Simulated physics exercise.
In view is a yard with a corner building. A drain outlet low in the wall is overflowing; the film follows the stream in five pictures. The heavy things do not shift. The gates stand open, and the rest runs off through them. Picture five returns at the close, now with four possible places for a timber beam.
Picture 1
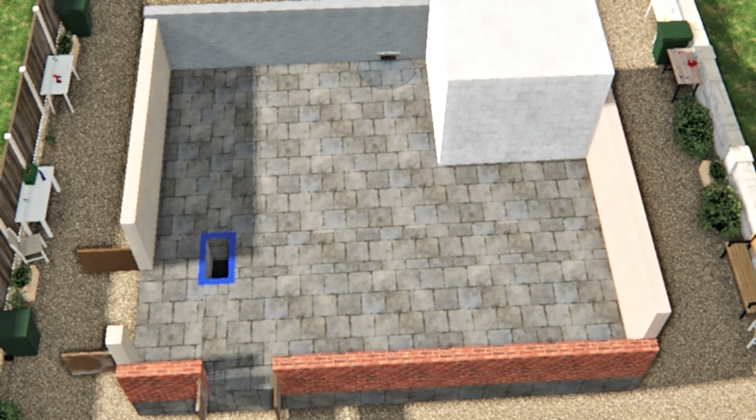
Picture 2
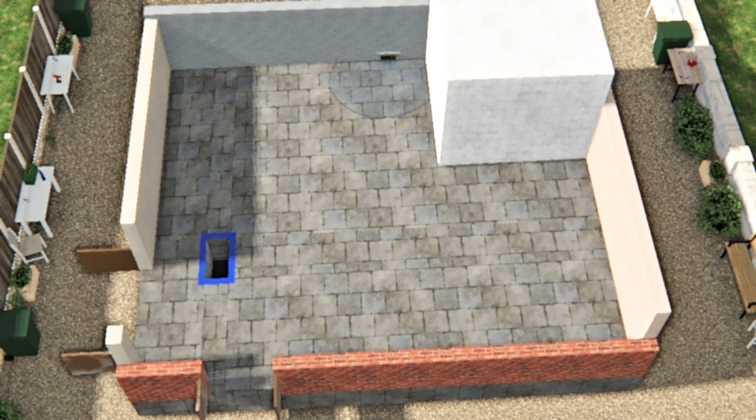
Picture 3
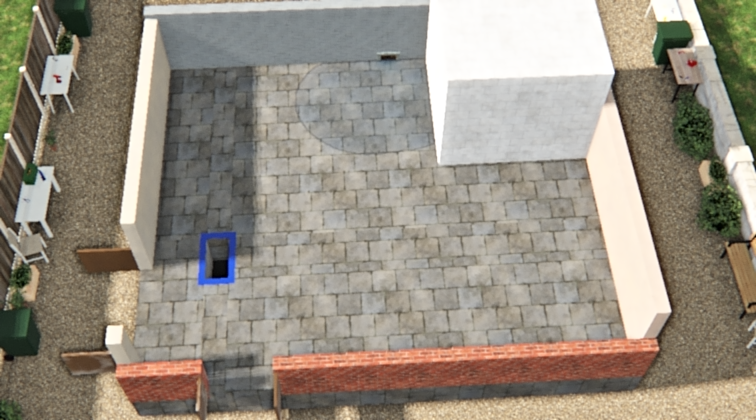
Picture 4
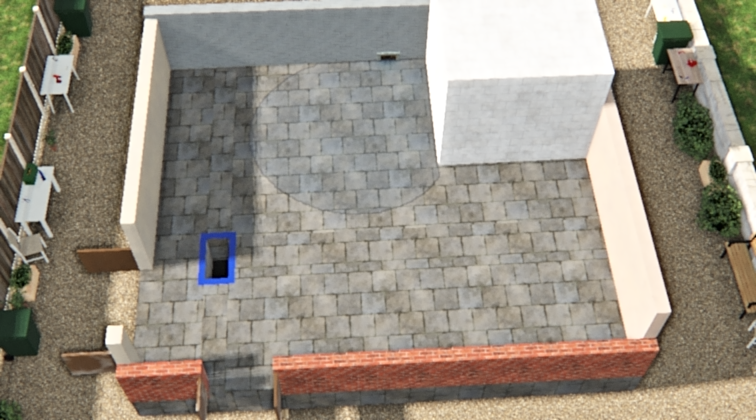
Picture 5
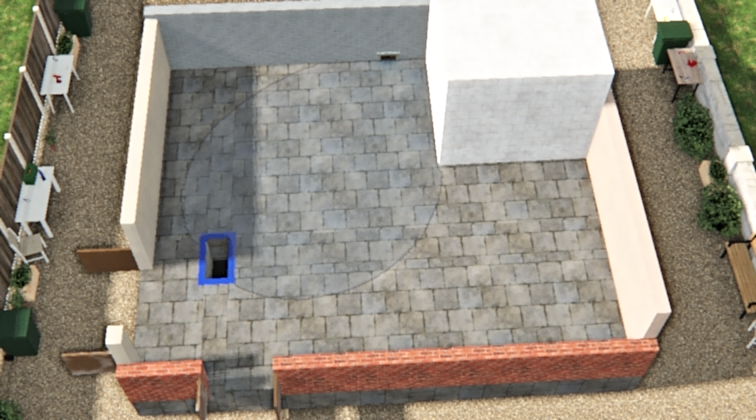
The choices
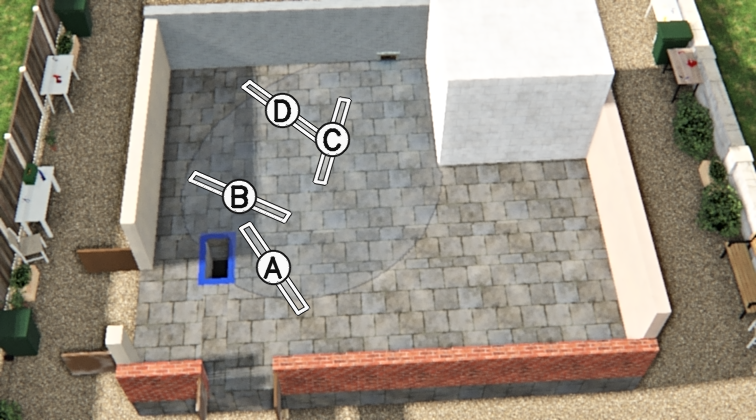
Water spread in a widening round sheet across a paved, walled yard, starting by the back wall beside the white corner block and growing until its edge reached the blue-edged drain on the left.
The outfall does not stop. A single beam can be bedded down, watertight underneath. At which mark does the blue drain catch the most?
D beats the others.
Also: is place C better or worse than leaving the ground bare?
Worse.
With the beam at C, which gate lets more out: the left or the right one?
More leaves on the left.
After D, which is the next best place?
That would be C.
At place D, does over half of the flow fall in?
No.
On the marked copy, A from (245, 226) to (302, 310); B from (192, 176) to (286, 217); C from (320, 182) to (344, 99); D from (246, 84) to (319, 137).
For place A, about 10 % of the stream runs into the blue drain, about 90 % out by the gates.
For place B, about 8 % of the stream runs into the blue drain, about 92 % out by the gates.
For place C, about 14 % of the stream runs into the blue drain, about 86 % out by the gates.
For place D, about 20 % of the stream runs into the blue drain, about 79 % out by the gates.
